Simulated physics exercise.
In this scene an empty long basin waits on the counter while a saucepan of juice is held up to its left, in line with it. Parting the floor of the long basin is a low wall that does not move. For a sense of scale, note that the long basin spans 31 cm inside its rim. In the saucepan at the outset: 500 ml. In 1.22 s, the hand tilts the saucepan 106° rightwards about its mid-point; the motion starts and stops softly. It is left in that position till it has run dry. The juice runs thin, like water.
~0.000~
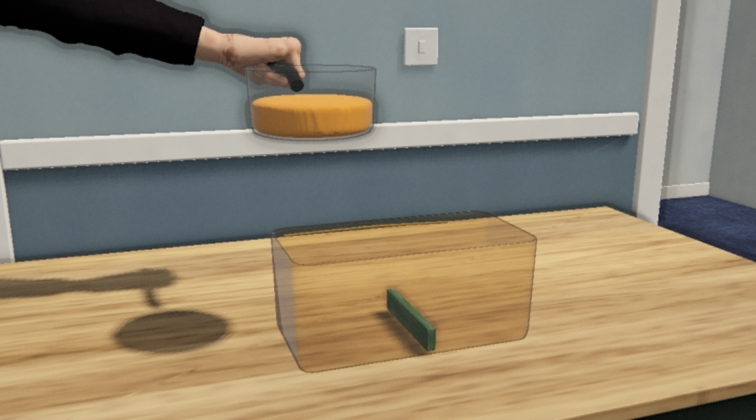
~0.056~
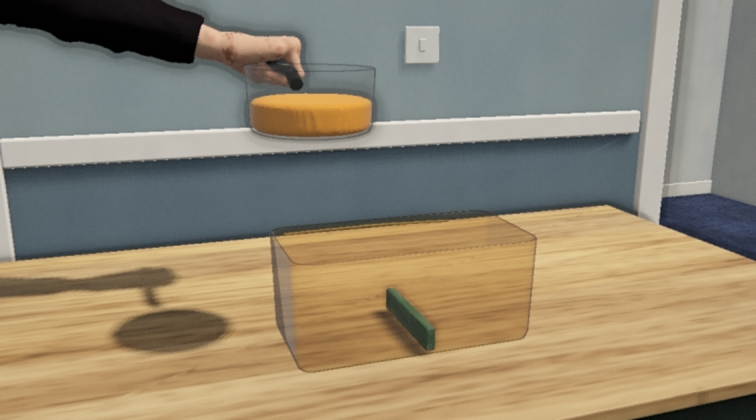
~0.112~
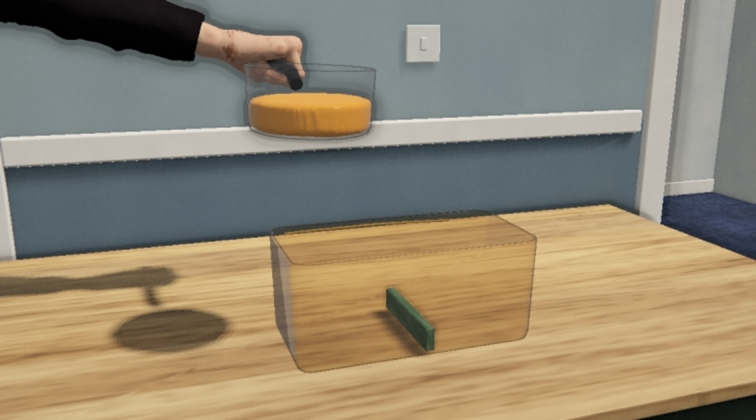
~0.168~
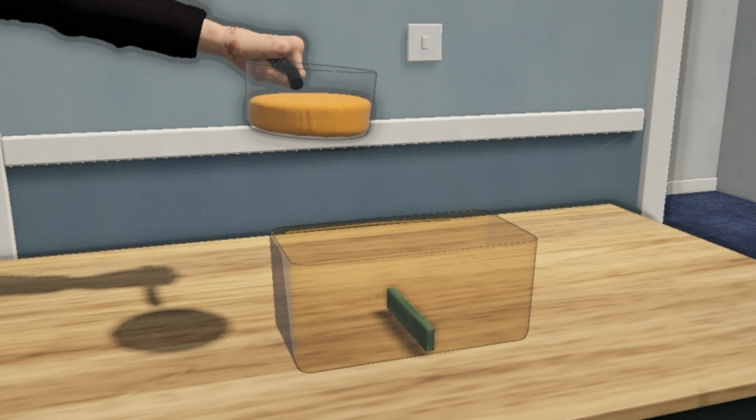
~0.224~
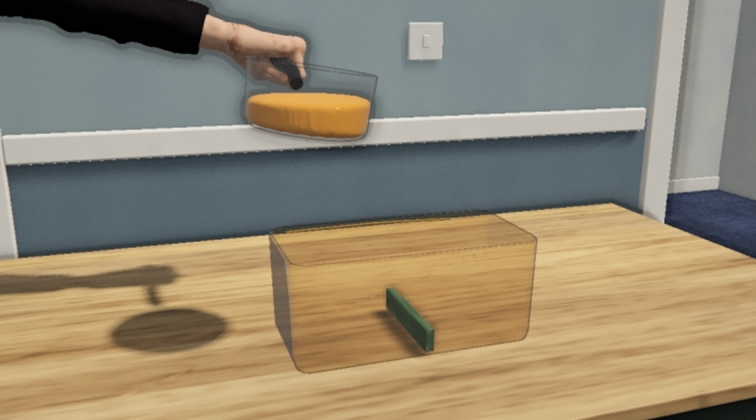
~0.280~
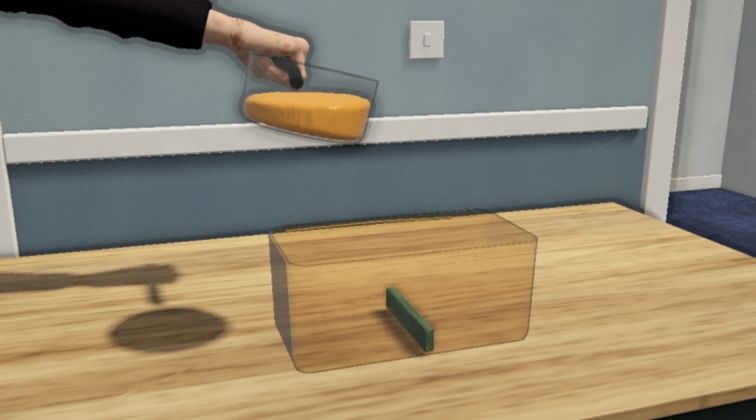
The clip opens on a hand holding a clear saucepan of orange juice above a wooden counter, where an empty see-through basin sits with a low green wall on its floor. The hand slowly tilts the saucepan rightwards, its right side dipping slightly while the juice stays inside and the basin remains still.
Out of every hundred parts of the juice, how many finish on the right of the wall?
About 56 in every hundred.
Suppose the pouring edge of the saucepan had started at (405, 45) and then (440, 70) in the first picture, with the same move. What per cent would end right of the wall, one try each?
85 then 85 %.
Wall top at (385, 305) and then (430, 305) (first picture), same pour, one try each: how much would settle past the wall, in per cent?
I'd say 85 percent on the first go, 20 percent on the next.
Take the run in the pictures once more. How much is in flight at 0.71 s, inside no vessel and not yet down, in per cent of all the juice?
Estimate: About 30 % of all of it.
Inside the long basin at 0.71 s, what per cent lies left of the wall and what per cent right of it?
Some 2 per cent left and 1 right.
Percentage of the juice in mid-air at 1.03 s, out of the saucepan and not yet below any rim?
It comes to some 16 percent of the total.
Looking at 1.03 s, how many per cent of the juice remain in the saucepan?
14 %.
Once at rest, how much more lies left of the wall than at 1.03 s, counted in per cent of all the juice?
Difference: Approx. 24 %.
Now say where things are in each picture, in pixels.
In the first frame, tilt 0°; pouring edge (372, 69); surface from (251, 104) to (367, 99); the long basin's rim runs from (281, 249) to (511, 226); the wall's top is at (410, 309).
In the second frame, tilt 1°; pouring edge (371, 69); surface from (250, 103) to (366, 98).
In the third frame, tilt 2°; pouring edge (371, 70); surface from (250, 102) to (366, 98).
In the fourth frame, tilt 5°; pouring edge (373, 73); surface from (249, 101) to (366, 99).
In the fifth frame, tilt 9°; pouring edge (373, 77); surface from (247, 101) to (365, 99).
In the sixth frame, tilt 13°; pouring edge (374, 82); surface from (245, 100) to (366, 99).
After 0.71 s the tilt is 67° and 67 per cent is still to pour, 2 is left of the wall and 1 right of it.
After 1.03 s the tilt is 100° and 14 per cent is still to pour, 19 is left of the wall and 50 right of it.
After 1.36 s the tilt is 106° and 0 per cent is still to pour, 42 is left of the wall and 55 right of it.
After 1.72 s the tilt is 106° and 0 per cent is still to pour, 43 is left of the wall and 56 right of it.
In the end 43 per cent lies left of the wall, 56 right of it and 1 outside.
